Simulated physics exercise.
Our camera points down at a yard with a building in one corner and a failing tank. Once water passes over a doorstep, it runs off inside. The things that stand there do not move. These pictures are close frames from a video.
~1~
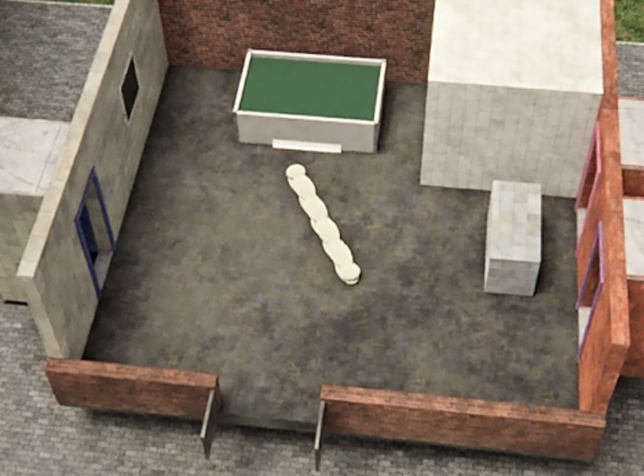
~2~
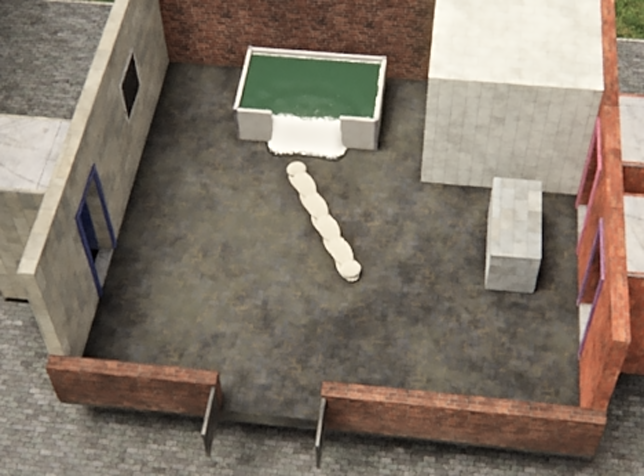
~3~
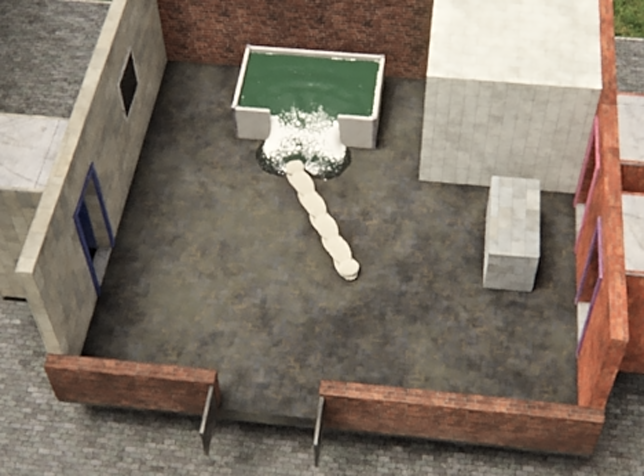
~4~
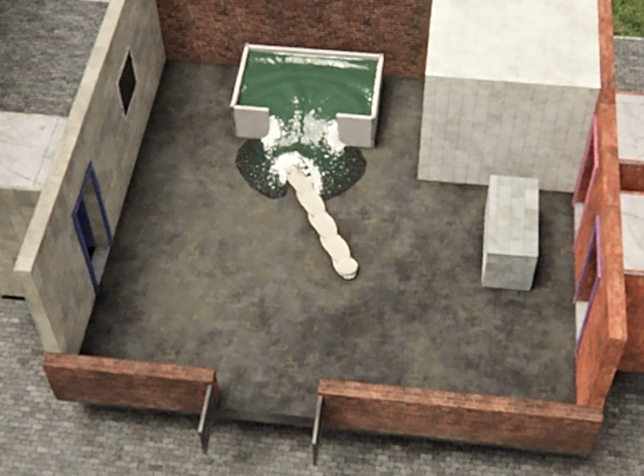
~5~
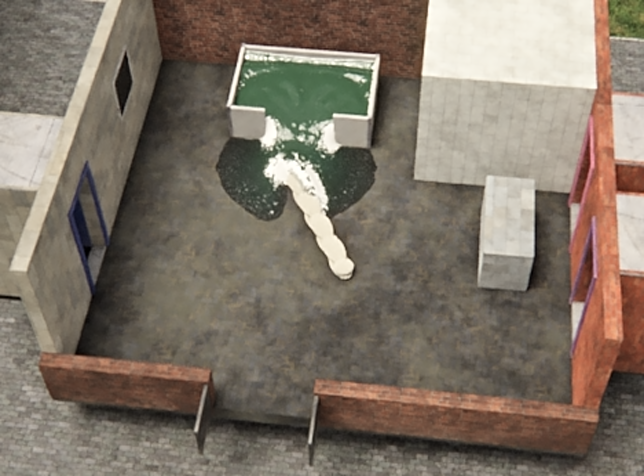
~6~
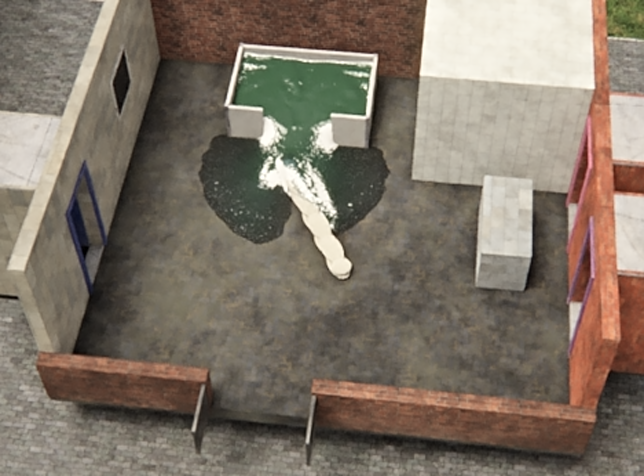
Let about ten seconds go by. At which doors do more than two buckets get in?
In the end the pink door will not top two buckets, the purple door will not top two buckets, the blue door will top two buckets.
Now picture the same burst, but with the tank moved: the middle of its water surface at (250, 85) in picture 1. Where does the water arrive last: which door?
The pink door comes last.
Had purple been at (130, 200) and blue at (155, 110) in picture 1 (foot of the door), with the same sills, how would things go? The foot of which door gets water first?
Answer: The door marked purple.
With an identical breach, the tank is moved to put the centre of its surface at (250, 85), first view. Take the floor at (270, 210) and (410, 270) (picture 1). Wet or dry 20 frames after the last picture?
I'd say swamped for the first and still dry for the second.
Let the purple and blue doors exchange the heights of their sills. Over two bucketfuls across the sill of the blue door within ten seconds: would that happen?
After the swap, the blue door one resists.
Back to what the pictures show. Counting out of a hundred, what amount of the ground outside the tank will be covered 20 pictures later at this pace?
Estimate: Some 70 in a hundred.
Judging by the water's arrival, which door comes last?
It's the pink door.
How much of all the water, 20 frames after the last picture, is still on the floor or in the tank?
That works out to about 98 percent.
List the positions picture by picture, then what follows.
The first frame shows still water in the open tank at (311, 89).
In the second frame, the front is at (342, 155), out from the gap at (307, 132).
In the third frame, water pours out at (305, 133) and has run to (330, 175).
In the fourth frame, water pours out at (304, 132) and has run to (318, 199).
In the fifth frame, water pours out at (300, 132) and has run to (267, 216).
In the sixth frame, water pours out at (298, 131) and has run to (253, 237).
A moment on, water covers 25 % of the floor; the pink door not reached, the purple door not reached, the blue door not reached.
Next, water covers 60 % of the floor; the pink door not reached, the purple door not reached, the blue door under two buckets in.
Then, water covers 70 % of the floor; the pink door not reached, the purple door wet at the sill, nothing in, the blue door over two buckets in.
Later, water covers 75 % of the floor; the pink door wet at the sill, nothing in, the purple door wet at the sill, nothing in, the blue door over two buckets in.
In the end, water covers 85 % of the floor; the pink door wet at the sill, nothing in, the purple door wet at the sill, nothing in, the blue door over two buckets in.
